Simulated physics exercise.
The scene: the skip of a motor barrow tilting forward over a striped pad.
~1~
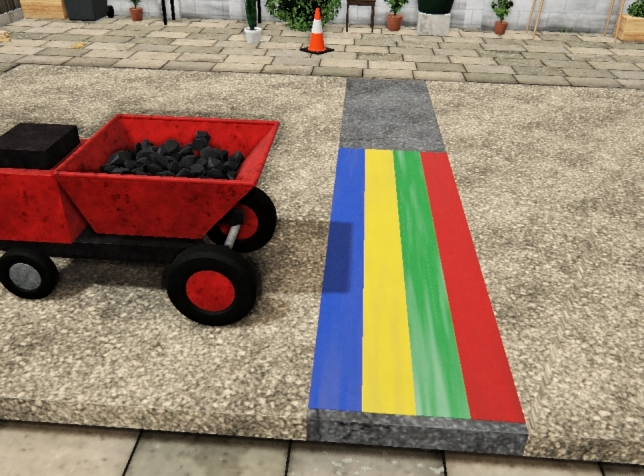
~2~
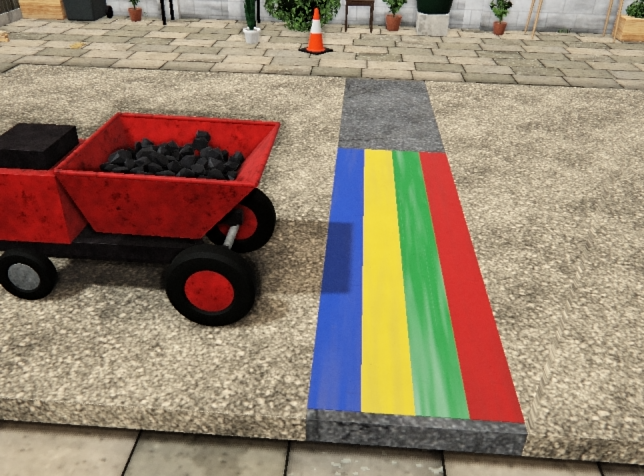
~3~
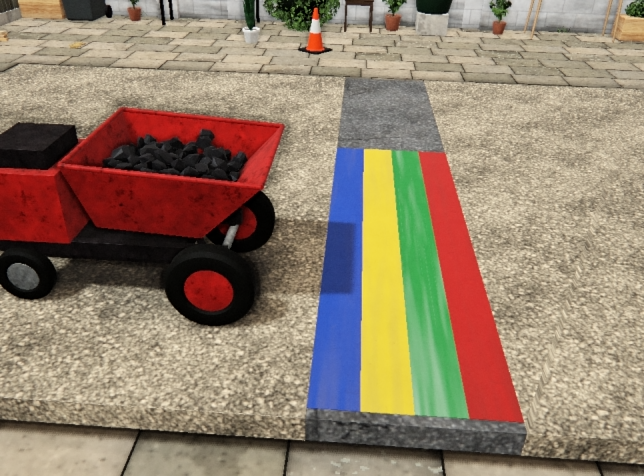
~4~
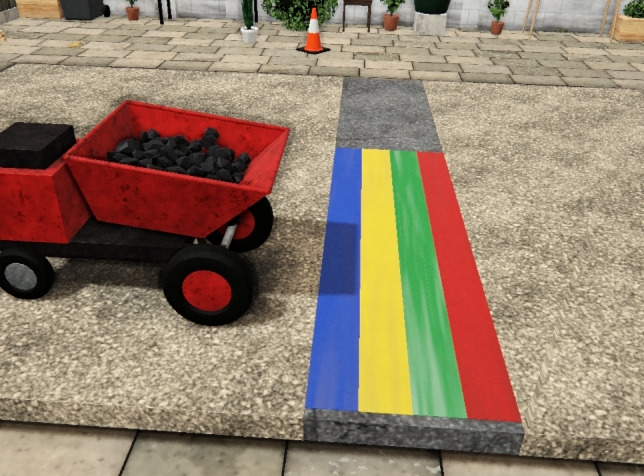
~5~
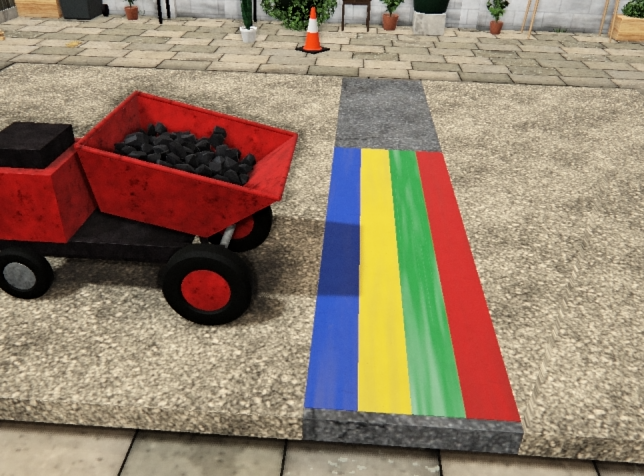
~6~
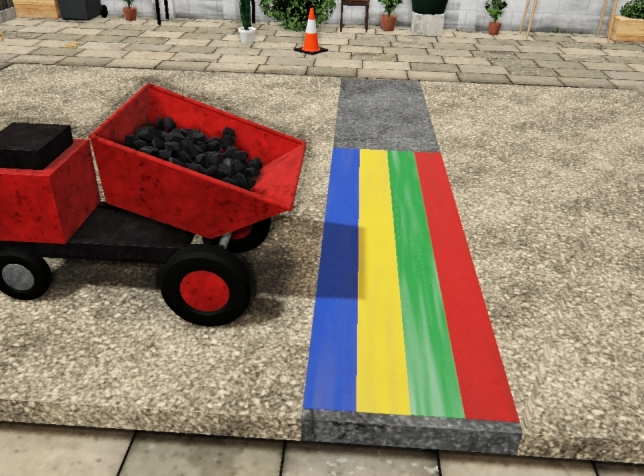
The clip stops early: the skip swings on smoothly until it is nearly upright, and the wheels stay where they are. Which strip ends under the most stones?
The heap favours the yellow strip.
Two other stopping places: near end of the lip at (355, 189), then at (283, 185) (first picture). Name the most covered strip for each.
At the first place the red strip, at the second that yellow strip.
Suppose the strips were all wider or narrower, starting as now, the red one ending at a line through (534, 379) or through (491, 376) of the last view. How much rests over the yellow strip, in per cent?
First some 40, then 40 per cent.
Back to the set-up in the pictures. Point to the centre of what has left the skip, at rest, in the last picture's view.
At about (380, 287).
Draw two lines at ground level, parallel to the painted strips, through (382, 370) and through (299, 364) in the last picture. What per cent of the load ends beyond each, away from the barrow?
Roughly 40 per cent, and 70 per cent.
Just after the last frame, skip tipped steeply; every one in the skip.
A moment on, skip tipped right over; the larger part in the skip; about a tenth over the blue strip; about a tenth over the yellow strip; just a few over the green strip.
Further on, skip tipped right over; roughly a third in the skip; roughly a quarter over the blue strip; roughly a third over the yellow strip; about a tenth over the green strip; just a few over the red strip; just a few off the paint.
When it is over, skip tipped right over; roughly a quarter in the skip; roughly a quarter over the blue strip; roughly a third over the yellow strip; roughly a quarter over the green strip; just a few over the red strip; just a few off the paint.
